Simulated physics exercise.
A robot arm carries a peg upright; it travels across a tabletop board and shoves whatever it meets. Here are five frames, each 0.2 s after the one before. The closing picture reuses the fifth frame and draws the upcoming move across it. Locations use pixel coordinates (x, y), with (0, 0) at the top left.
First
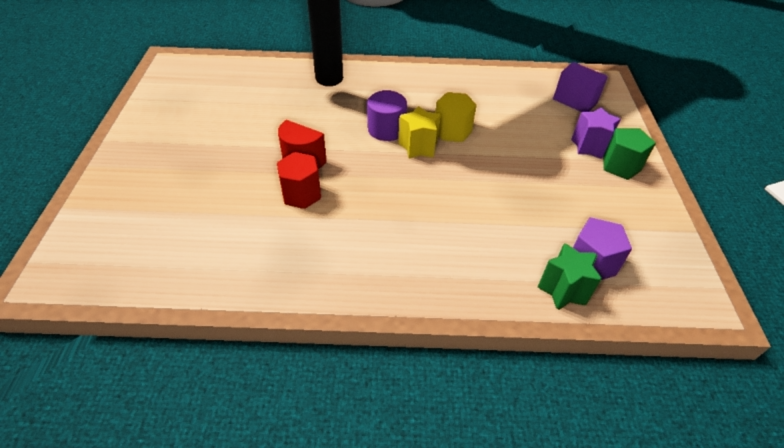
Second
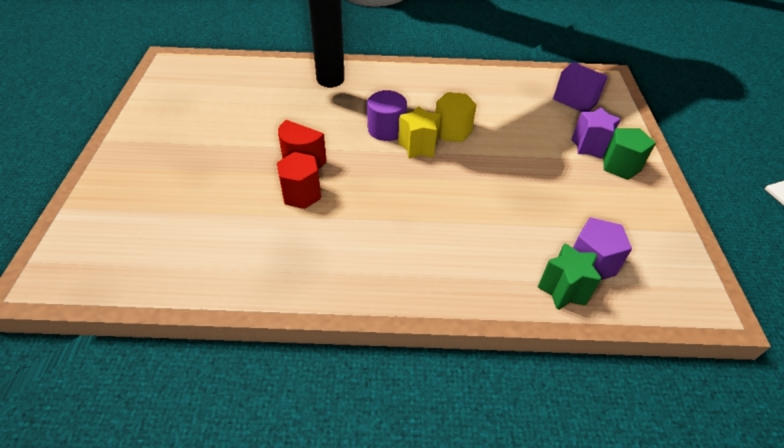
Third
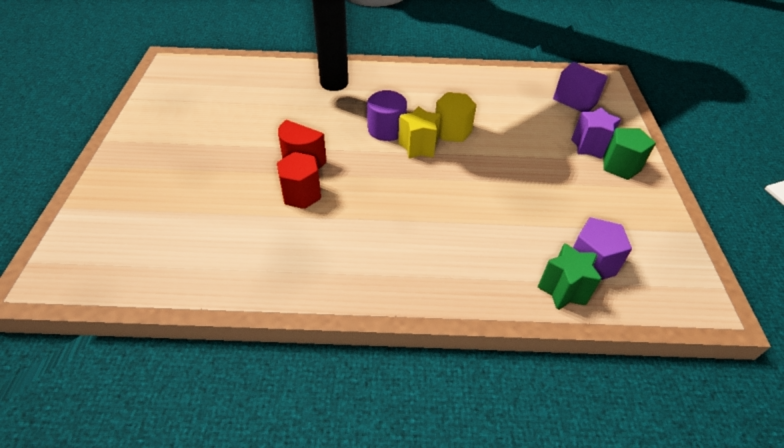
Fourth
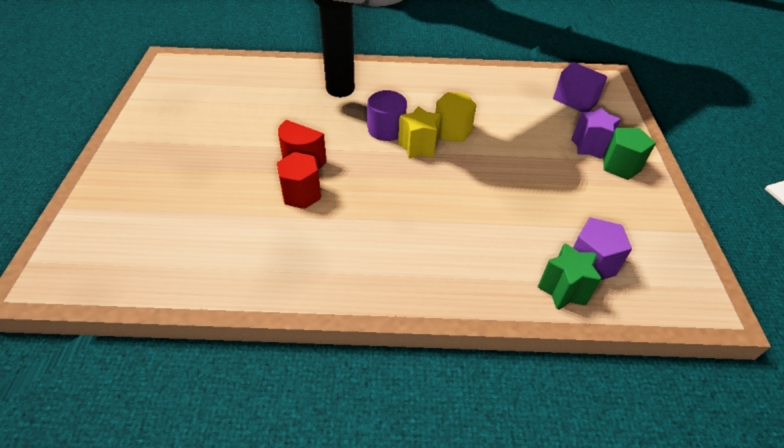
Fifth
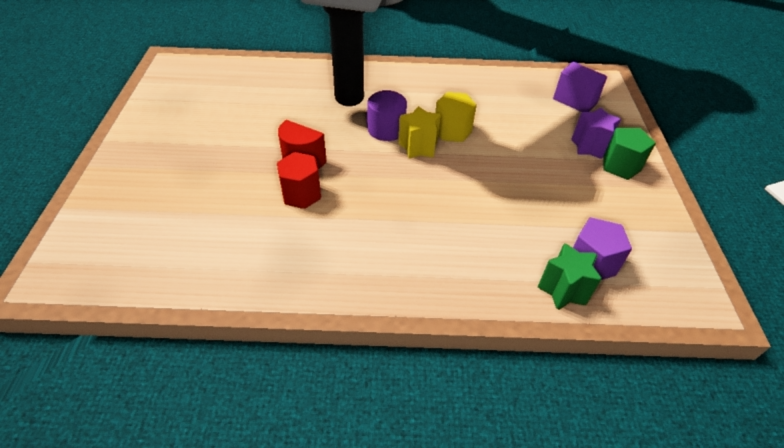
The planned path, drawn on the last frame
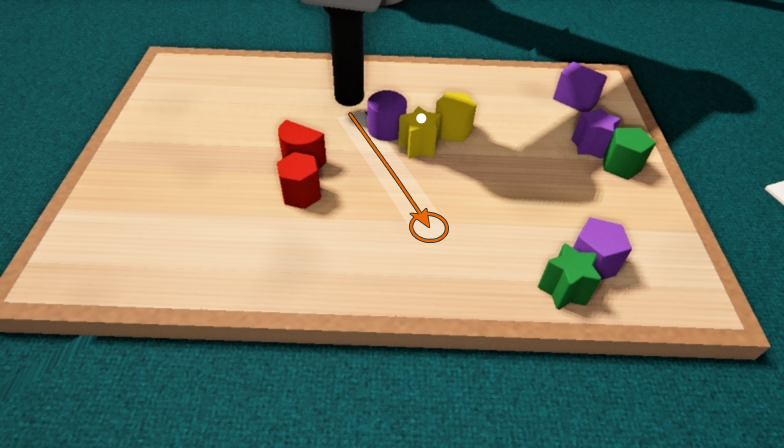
On a wooden board over a teal surface, a black peg barely moved at first, then slid slightly right and toward the viewer, nearing the purple cylinder while the colored blocks stayed put.
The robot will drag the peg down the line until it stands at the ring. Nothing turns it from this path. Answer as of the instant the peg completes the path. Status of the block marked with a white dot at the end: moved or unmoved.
The answer is that it is displaced.
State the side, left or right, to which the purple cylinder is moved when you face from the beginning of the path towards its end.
It slides leftward.
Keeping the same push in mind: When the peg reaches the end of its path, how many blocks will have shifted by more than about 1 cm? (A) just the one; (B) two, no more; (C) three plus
Letter B.
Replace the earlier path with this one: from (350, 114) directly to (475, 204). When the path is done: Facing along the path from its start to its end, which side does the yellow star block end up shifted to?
Taking start-to-end as forward, the block's sideways shift goes to the left.
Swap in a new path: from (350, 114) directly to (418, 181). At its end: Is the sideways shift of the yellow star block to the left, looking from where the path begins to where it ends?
I expect so.
The drawn path runs from (350, 114) to (429, 227); the dot is on the yellow star block.
What follows on the original path. One third of the way, peg at (374, 132); purple cylinder at (409, 113); yellow star block at (441, 125), turned 15° anticlockwise.
Two thirds of the way, peg at (401, 169); purple cylinder at (411, 114); yellow star block at (443, 126), turned 20° anticlockwise.
At the end, peg at (431, 212); red half-round block not moved; purple cylinder at (411, 114); yellow star block at (443, 126), turned 20° anticlockwise.
